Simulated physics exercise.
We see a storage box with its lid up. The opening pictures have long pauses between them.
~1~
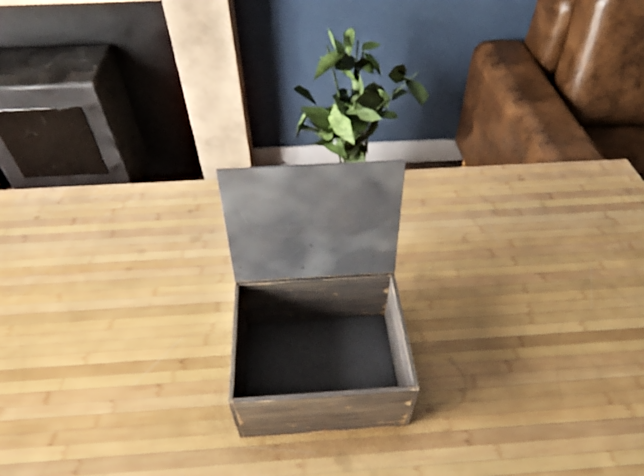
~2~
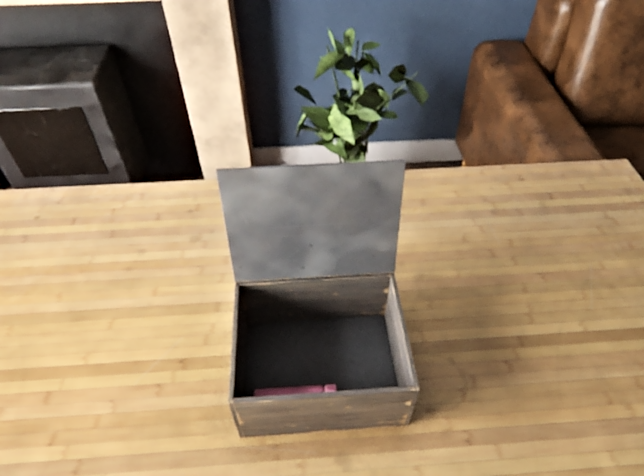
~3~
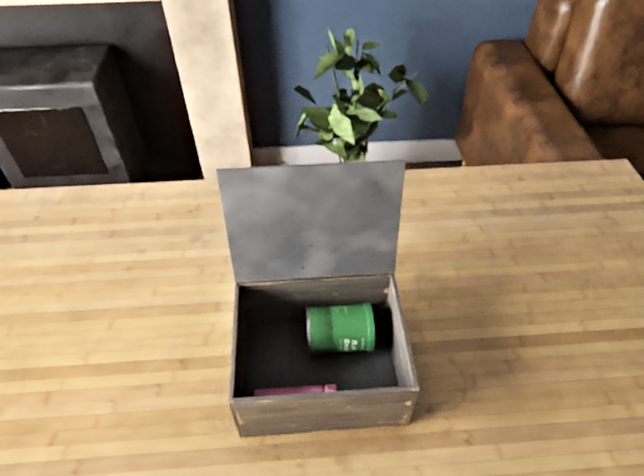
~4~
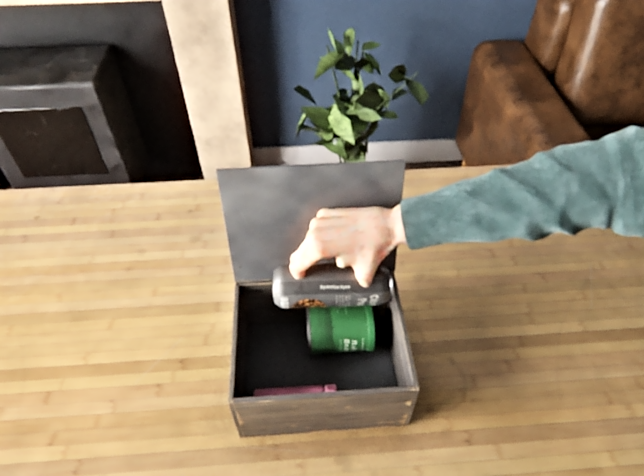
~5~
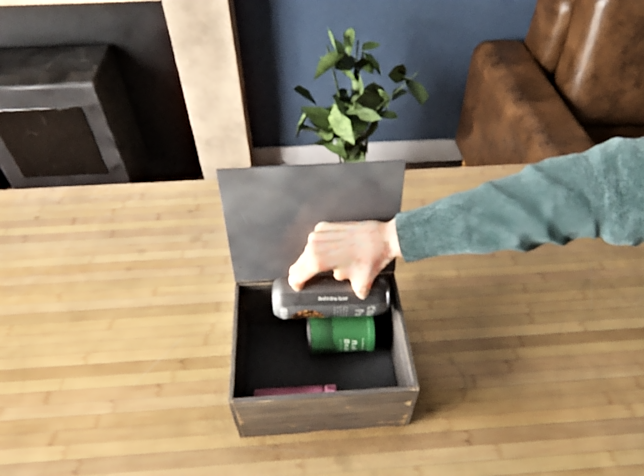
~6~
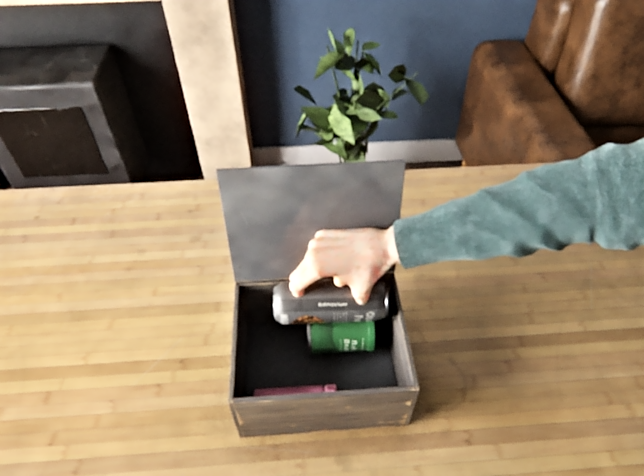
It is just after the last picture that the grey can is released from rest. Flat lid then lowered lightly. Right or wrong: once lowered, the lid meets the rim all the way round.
Right.
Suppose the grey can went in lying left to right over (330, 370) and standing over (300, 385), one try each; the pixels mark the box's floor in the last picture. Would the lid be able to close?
Lid: First try closed, second try open.
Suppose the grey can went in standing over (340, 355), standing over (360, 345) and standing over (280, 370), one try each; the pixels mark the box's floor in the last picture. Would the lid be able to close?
In case one it remains open, in case two it remains open and in case three it remains open.
Then, 1.00 s past the last view, lid starting down; grey can displaced about its own width near (328, 325); green tin displaced about its own width.
Then, 1.80 s past the last view, lid 38° above the rim; grey can displaced about its own width near (328, 325); green tin displaced about its own width.
Finally, lid shut; moved from the start, grey can and green tin; pink shaker still in place. Final places as the last picture's camera would see them, grey can near (328, 325).
